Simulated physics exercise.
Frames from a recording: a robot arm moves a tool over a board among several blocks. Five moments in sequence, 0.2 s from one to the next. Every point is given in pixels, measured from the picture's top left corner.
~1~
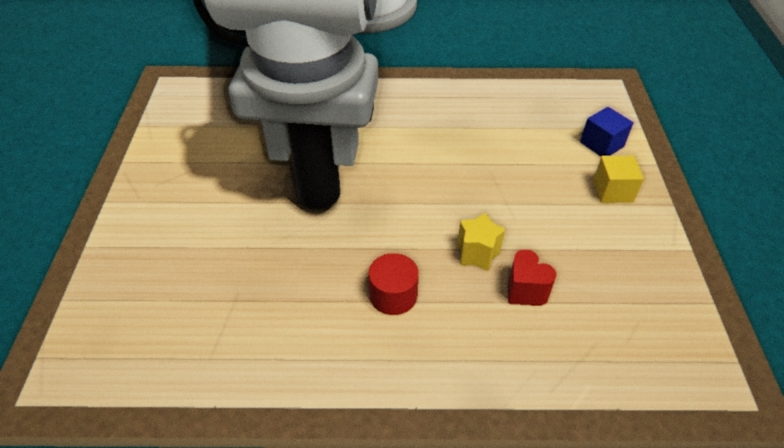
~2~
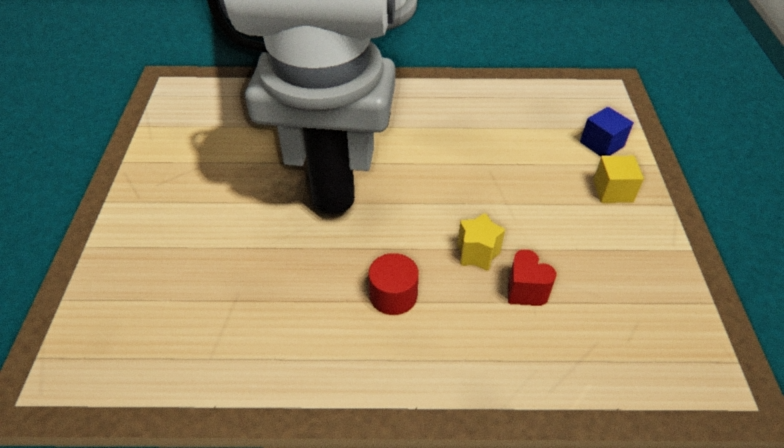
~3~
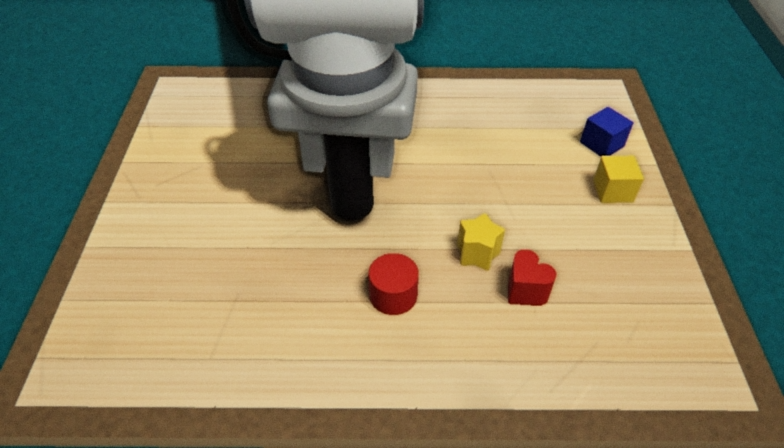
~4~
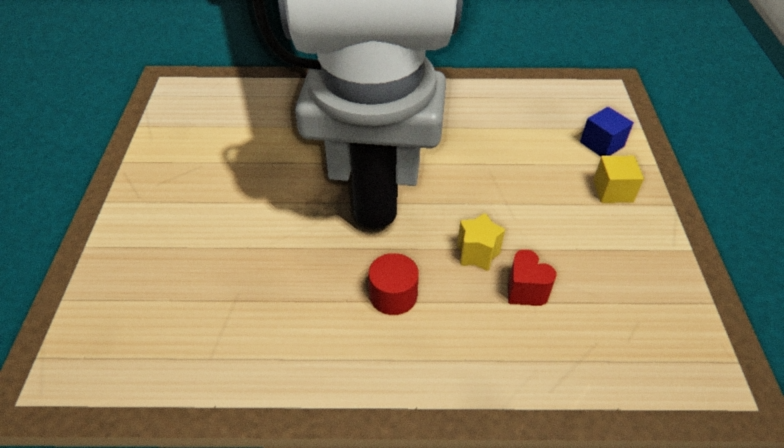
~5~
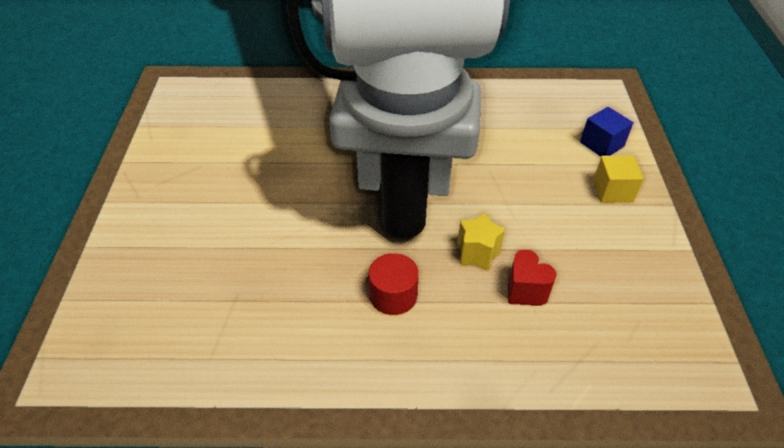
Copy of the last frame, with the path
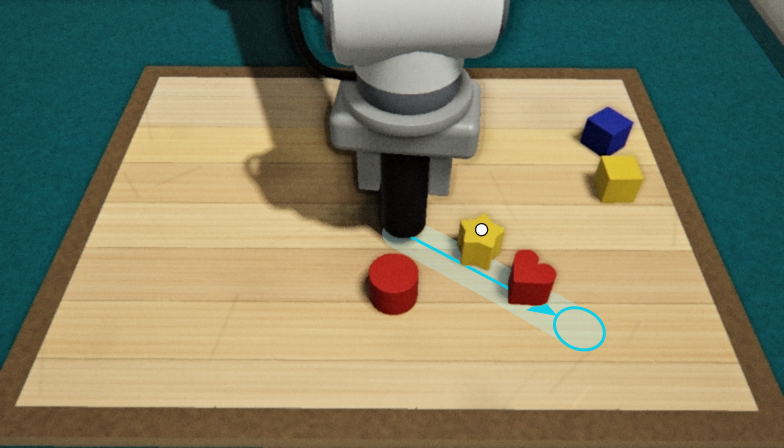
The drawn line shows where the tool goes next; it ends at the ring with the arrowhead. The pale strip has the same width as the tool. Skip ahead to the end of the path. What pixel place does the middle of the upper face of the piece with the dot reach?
(528, 235)
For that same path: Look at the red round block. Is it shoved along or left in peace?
The red round block keeps its place.
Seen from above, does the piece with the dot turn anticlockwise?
It seems so.
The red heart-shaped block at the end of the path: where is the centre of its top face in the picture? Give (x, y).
Answer: (635, 318).
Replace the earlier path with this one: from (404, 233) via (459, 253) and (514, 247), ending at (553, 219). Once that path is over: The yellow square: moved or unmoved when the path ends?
By the last moment of the path, the yellow square has stayed put.
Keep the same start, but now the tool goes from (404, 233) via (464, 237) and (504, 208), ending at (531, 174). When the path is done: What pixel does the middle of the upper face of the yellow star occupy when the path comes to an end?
Its top face will be centred at roughly (509, 232).
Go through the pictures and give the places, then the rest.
Lower end of the tool at (320, 194), tops of blocks, red round block at (394, 272), yellow star at (482, 230), red heart-shaped block at (532, 268), in the first picture.
Tool at (334, 199), blocks as before, in the second picture.
Tool at (353, 205), blocks as before, in the third picture.
Tool at (376, 213), blocks as before, in the fourth picture.
Tool at (404, 222), red round block at (394, 272), yellow star at (482, 230), red heart-shaped block at (532, 268), in the fifth picture.
The drawn path runs from (404, 233) directly to (579, 328); the dot is on the yellow star.
On the path given first. One third of the way, tool at (460, 251); yellow star at (501, 233).
Two thirds of the way, tool at (520, 283); yellow star at (528, 235), turned 60° anticlockwise; red heart-shaped block at (566, 285).
At the end, tool at (584, 318); red round block not moved; yellow star at (528, 235), turned 60° anticlockwise; red heart-shaped block at (635, 318).
